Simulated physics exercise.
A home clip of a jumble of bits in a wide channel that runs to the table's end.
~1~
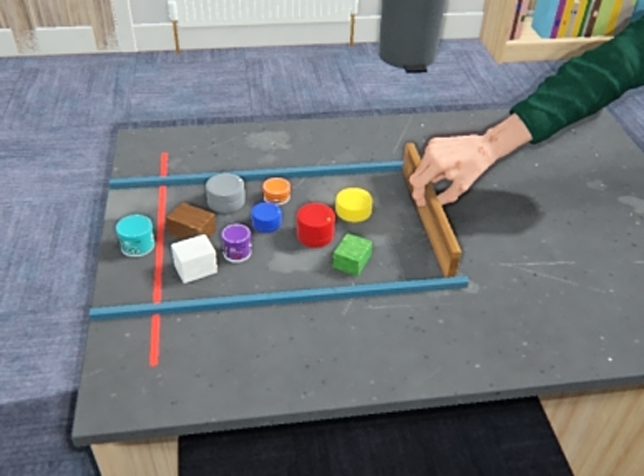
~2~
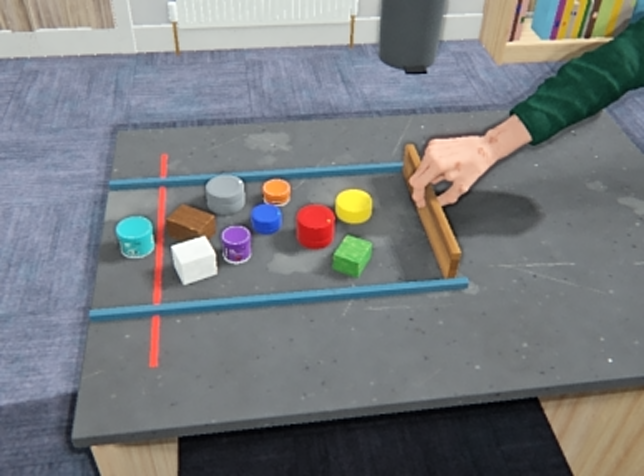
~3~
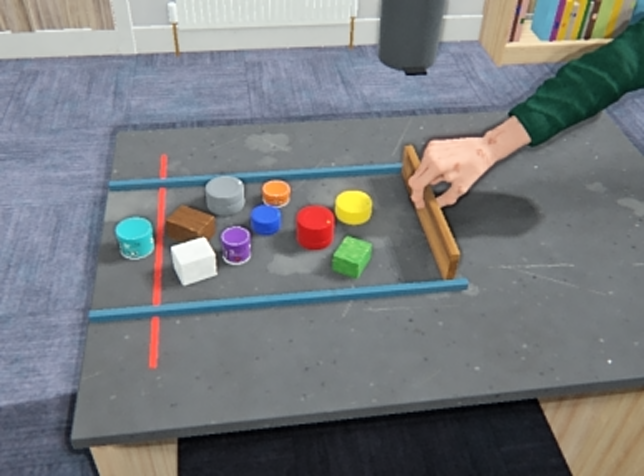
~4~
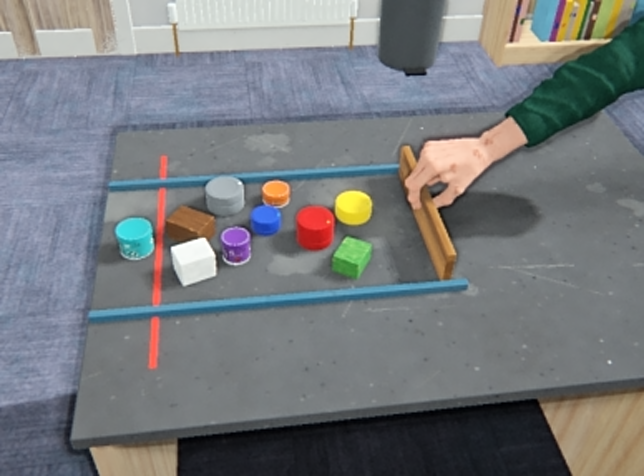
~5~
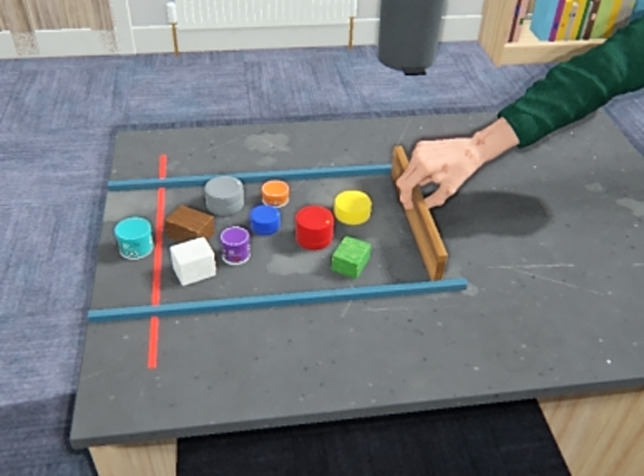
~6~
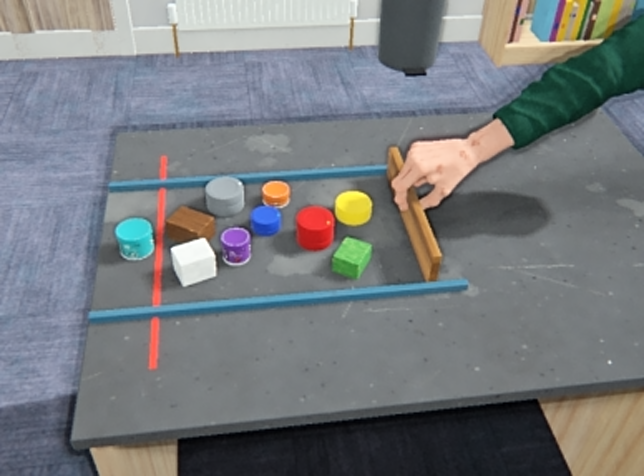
A hand in a green sleeve holds a wooden board upright across a wide channel between two blue strips, then slides it slightly to the left. The jumble of coloured lids, tins and blocks ahead of it stays put, with the turquoise tin left of the red tape and a gap still before the board.
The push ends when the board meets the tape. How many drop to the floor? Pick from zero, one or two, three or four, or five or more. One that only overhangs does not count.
Outcome: The number that fall off is one or two.
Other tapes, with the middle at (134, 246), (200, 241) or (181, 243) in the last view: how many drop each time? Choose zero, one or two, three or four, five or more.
The falls would be more than four; not one; no fall at all.
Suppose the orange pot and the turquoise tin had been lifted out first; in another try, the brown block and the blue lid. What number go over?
Fallen: 1, and 0 in the other try.
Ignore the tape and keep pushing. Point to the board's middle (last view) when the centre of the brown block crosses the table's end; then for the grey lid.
For the brown block at (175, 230), for the grey lid at (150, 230).
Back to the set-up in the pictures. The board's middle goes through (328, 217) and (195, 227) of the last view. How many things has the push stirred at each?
At the one place 3, at the other 10.
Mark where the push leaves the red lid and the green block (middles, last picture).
First (138, 243), then (142, 280).
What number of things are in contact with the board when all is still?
4 of them.
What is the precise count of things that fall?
Exactly 2.
A little later, none off yet; turquoise tin at rest near (136, 240); brown block at rest near (191, 228); white block at rest near (194, 262).
Next, none off yet; turquoise tin moving near (131, 241); brown block shifted about its own width near (157, 227); white block shifted a little near (176, 271).
When it is over, the number that fall off is one or two; down, brown block and turquoise tin.
